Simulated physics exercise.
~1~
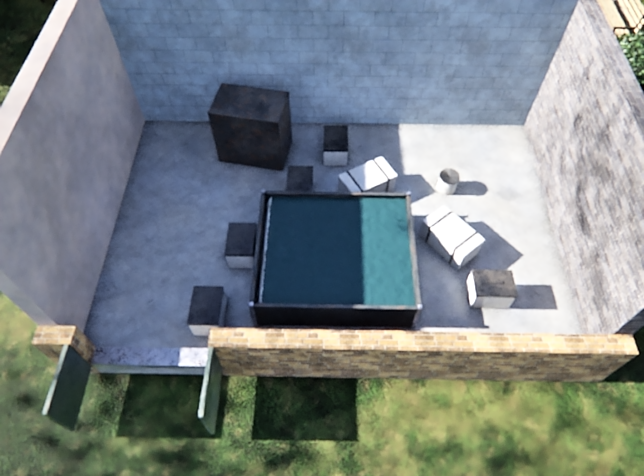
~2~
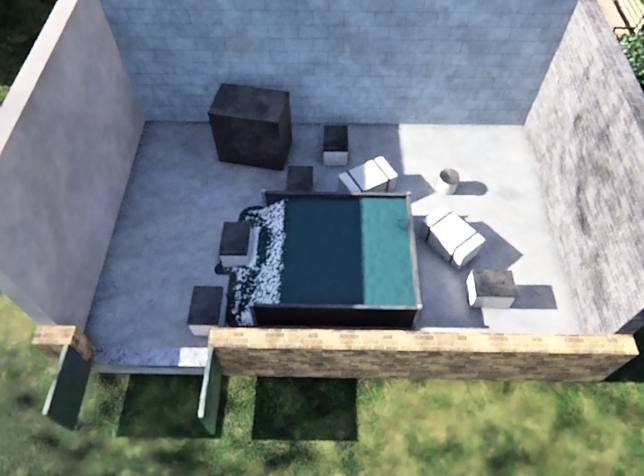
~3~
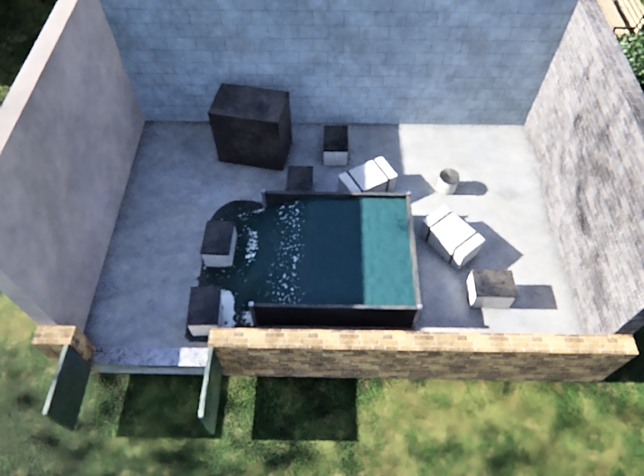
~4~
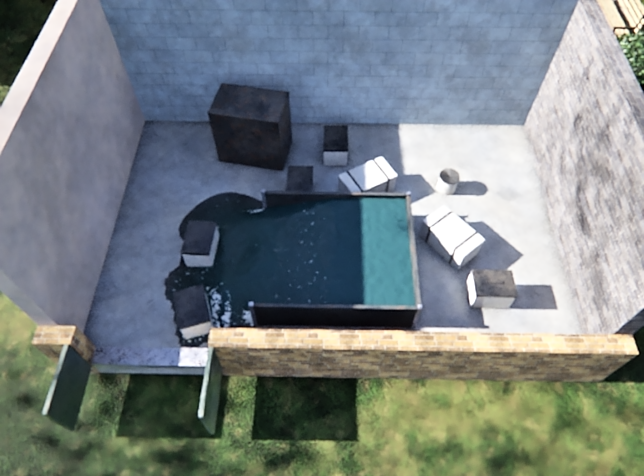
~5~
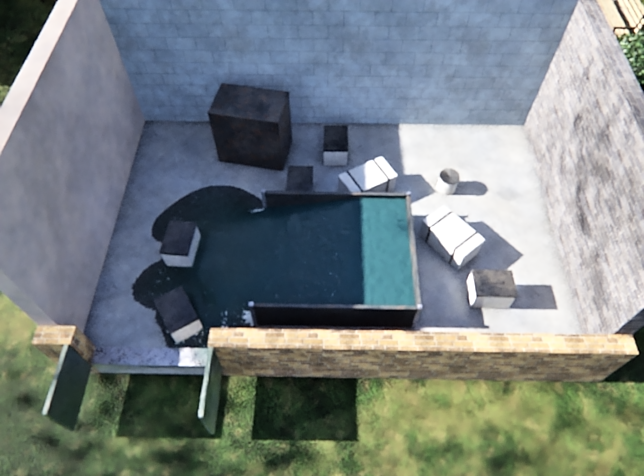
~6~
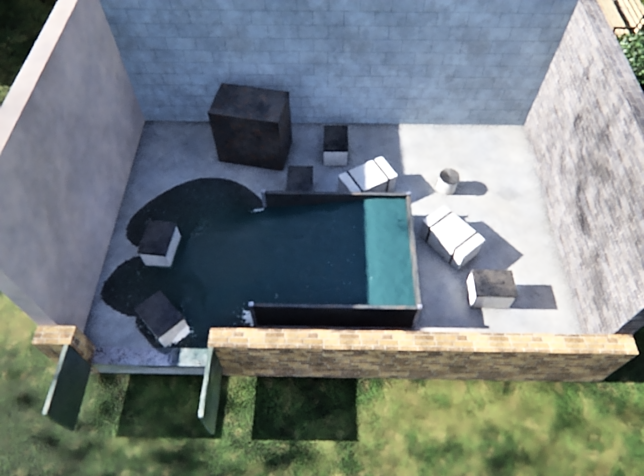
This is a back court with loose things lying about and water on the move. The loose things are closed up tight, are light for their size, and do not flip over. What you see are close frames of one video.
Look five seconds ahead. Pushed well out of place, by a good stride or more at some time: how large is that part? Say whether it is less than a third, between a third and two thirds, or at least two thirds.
It does not reach a third.
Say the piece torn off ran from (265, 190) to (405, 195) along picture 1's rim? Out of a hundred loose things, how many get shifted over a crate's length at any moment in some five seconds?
It comes to roughly 50 %.
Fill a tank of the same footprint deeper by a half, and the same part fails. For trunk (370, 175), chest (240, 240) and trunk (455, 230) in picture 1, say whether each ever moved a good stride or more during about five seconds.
Not beyond that, then beyond that, then not beyond that.
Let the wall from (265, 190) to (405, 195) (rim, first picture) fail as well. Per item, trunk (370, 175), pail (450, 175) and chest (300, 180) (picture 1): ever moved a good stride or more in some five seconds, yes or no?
First covers that distance, second covers that distance, third covers that distance.
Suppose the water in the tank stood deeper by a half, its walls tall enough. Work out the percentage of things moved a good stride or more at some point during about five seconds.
I get 20 percent.
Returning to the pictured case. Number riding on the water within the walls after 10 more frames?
By my tally, 1.
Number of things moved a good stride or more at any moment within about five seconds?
2.
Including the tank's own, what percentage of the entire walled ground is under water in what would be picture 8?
Close to 40 per cent, tank included.
A moment on, 2 of 8 are well off their spots; 1 afloat.
Next, 2 of 8 are well off their spots; 1 afloat.
Later, 2 of 8 are well off their spots; 1 afloat.
In the end, 2 of 8 are well off their spots, and 2 have been at some point; 1 afloat.
